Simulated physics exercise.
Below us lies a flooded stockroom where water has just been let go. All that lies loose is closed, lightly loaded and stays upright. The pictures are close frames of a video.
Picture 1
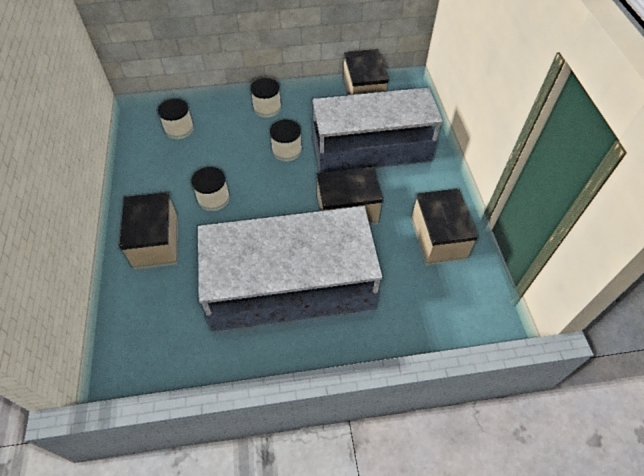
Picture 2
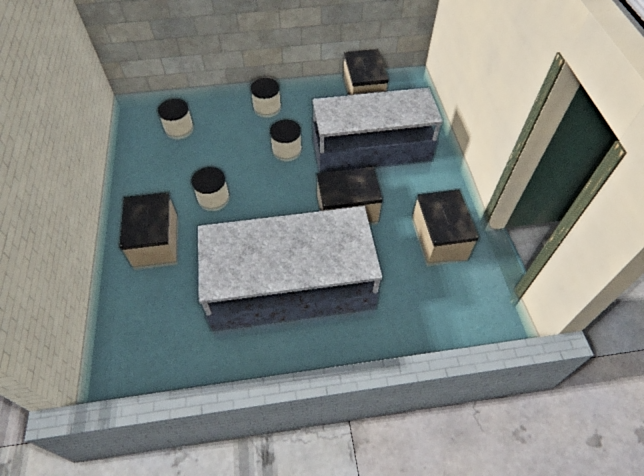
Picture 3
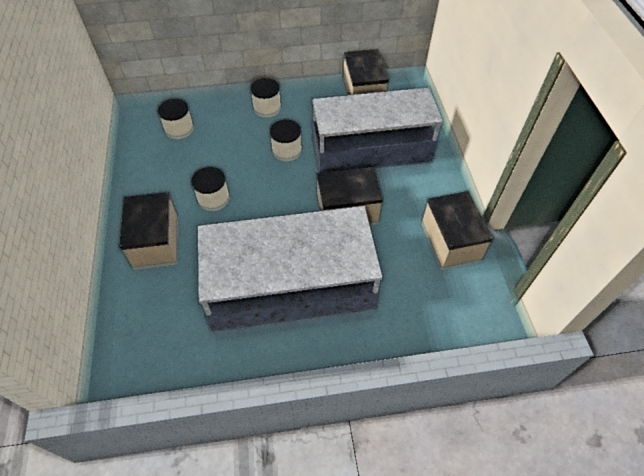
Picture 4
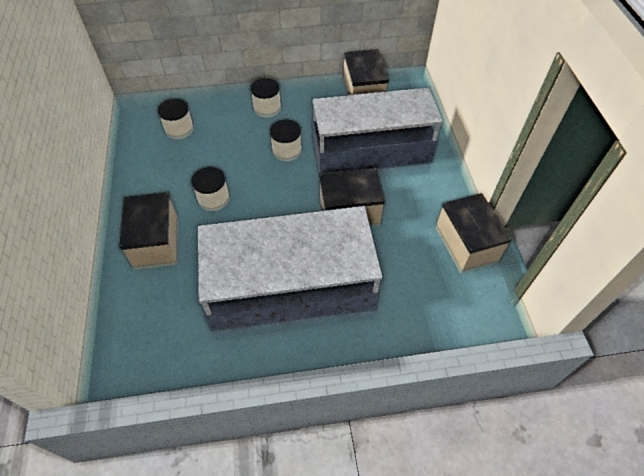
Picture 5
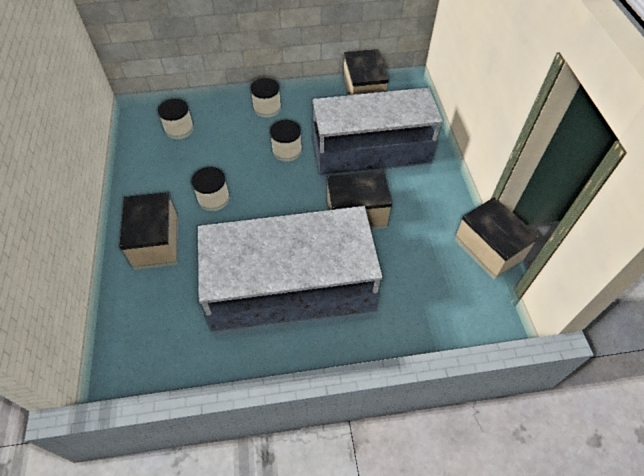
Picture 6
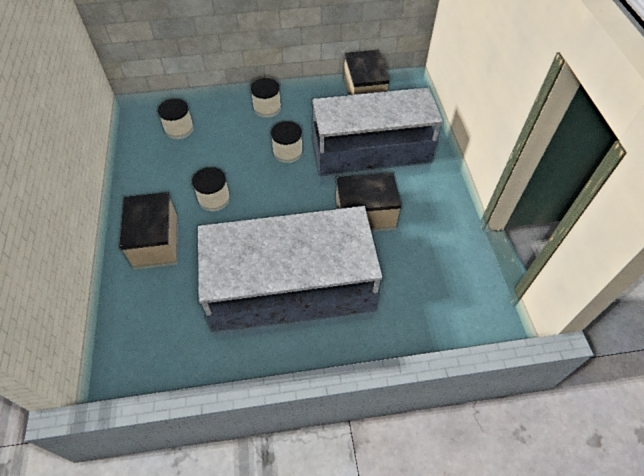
In this clip, a green panel in the right wall of a flooded room opens, then a dark-topped box drifts right into the doorway and out of sight, while another box behind the front table shifts slightly right.
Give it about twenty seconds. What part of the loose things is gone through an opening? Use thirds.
That comes to between one and two thirds.
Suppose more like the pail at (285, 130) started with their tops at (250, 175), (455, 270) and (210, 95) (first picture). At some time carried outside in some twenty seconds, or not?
In that order: Through, carried outside, still in.
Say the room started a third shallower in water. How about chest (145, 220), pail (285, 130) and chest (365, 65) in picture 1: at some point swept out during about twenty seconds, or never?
One after the other: No, out, inside.
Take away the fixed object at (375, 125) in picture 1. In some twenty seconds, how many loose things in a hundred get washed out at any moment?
Some 40 per cent.
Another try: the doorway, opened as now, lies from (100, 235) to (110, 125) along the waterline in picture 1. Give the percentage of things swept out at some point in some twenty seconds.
Near 80 in a hundred.
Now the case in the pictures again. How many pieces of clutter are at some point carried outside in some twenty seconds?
The number is 4.
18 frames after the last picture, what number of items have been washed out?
The number is 2.
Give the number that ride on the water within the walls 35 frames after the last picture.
That makes 5.
A moment on, 1 of 8 are out; 7 afloat.
Next, 2 of 8 are out; 6 afloat.
Later, 3 of 8 are out; 5 afloat.
In the end, 4 of 8 are out; 4 afloat.
